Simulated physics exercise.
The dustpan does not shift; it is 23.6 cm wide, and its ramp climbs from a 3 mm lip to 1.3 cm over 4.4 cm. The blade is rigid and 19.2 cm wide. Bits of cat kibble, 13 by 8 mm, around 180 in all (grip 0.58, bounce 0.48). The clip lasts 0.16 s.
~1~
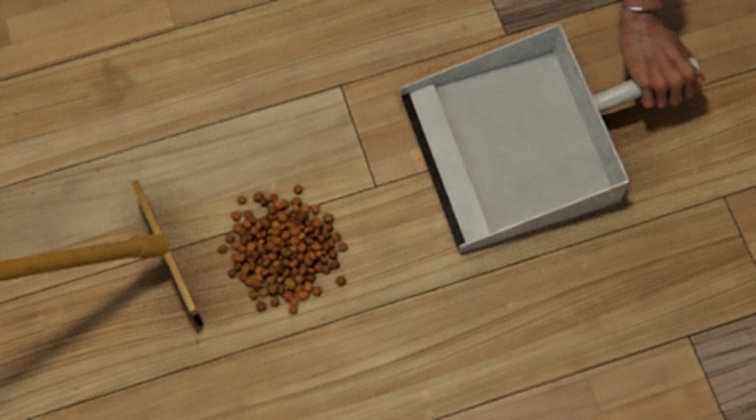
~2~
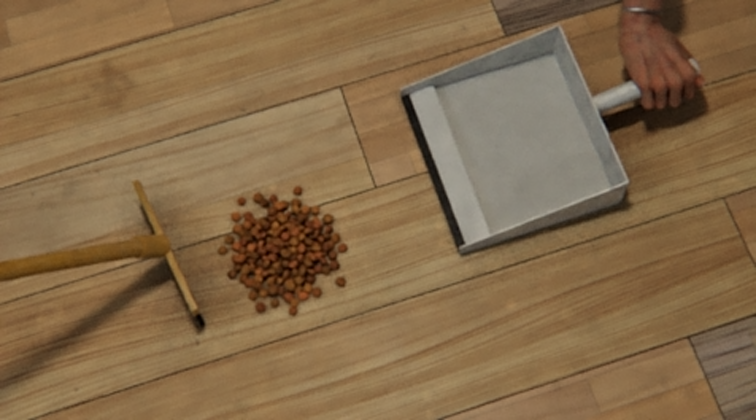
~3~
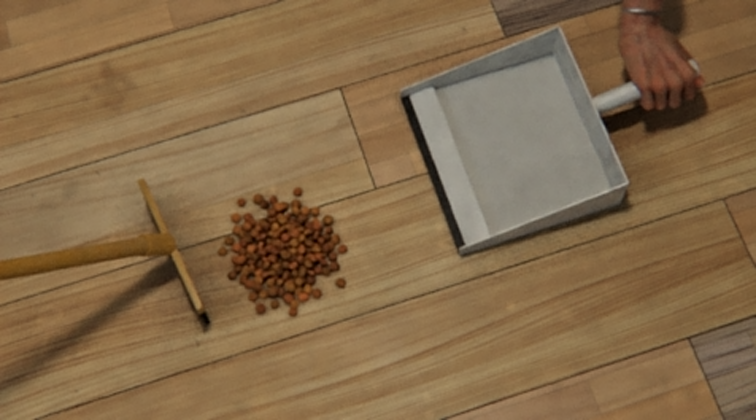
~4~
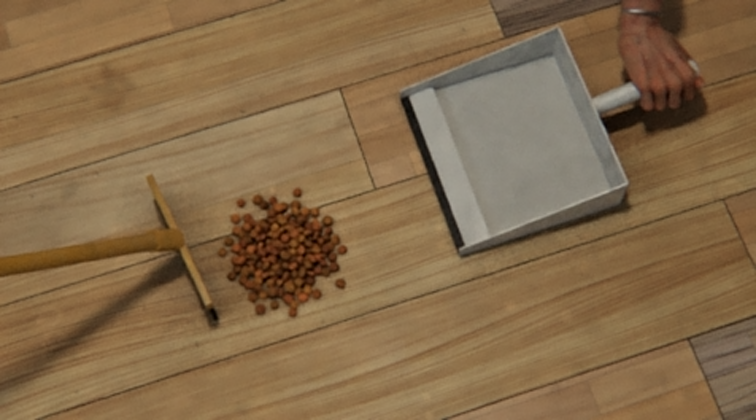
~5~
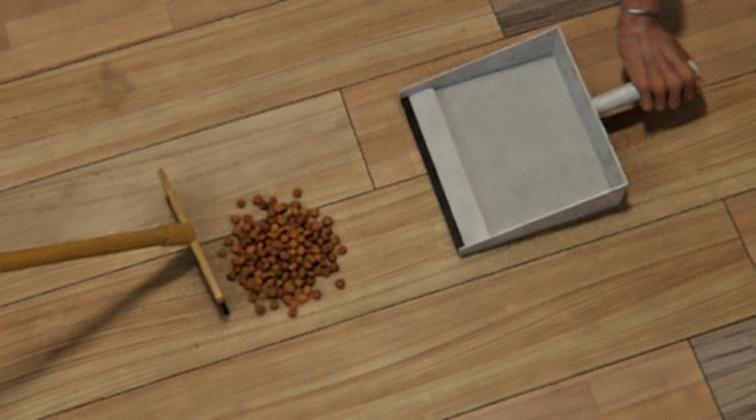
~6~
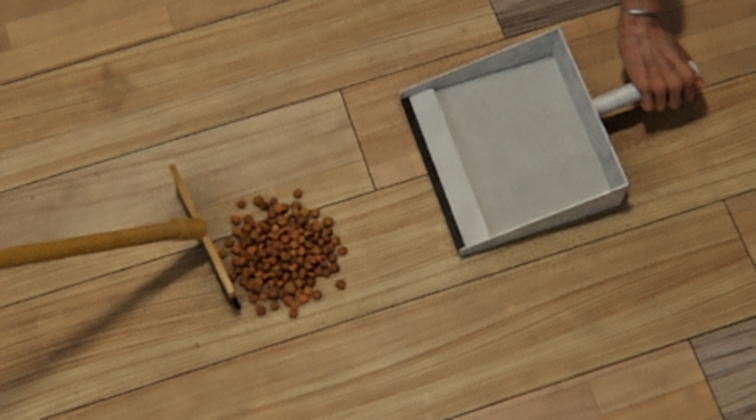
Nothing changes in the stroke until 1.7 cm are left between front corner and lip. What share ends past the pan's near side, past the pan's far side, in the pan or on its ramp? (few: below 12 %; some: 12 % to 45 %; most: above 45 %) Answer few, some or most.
Past the pan's near side: Few; past the pan's far side: Few; in the pan or on its ramp: Some.
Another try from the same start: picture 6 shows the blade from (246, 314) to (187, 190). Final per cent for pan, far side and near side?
Pan 15, far 0, near 25.
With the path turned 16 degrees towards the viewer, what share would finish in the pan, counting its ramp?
Then about 40 per cent.
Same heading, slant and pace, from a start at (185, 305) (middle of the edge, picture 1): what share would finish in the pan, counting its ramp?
Some 30 per cent.
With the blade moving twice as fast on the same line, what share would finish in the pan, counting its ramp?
Then about 40 per cent.
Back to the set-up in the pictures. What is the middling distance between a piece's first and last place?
Roughly 22 cm.
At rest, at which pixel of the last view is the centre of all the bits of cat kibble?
Around (421, 182).
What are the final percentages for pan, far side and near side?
Near side 0, far side 0, pan 25.
Then, 0.28 s after the last picture, middle of the blade 17 cm from the lip; 0 % over the lip, far side 0 %, near side 0 %.
Then, 0.47 s after the last picture, middle of the blade 8 cm from the lip; 0 % over the lip, far side 0 %, near side 0 %.
Then, 0.77 s after the last picture, middle of the blade 3 cm from the lip; 25 % over the lip, far side 0 %, near side 0 %.
In the end, near side 0 %, far side 0 %, pan 25 %, in front of the lip or behind the blade 70 %.
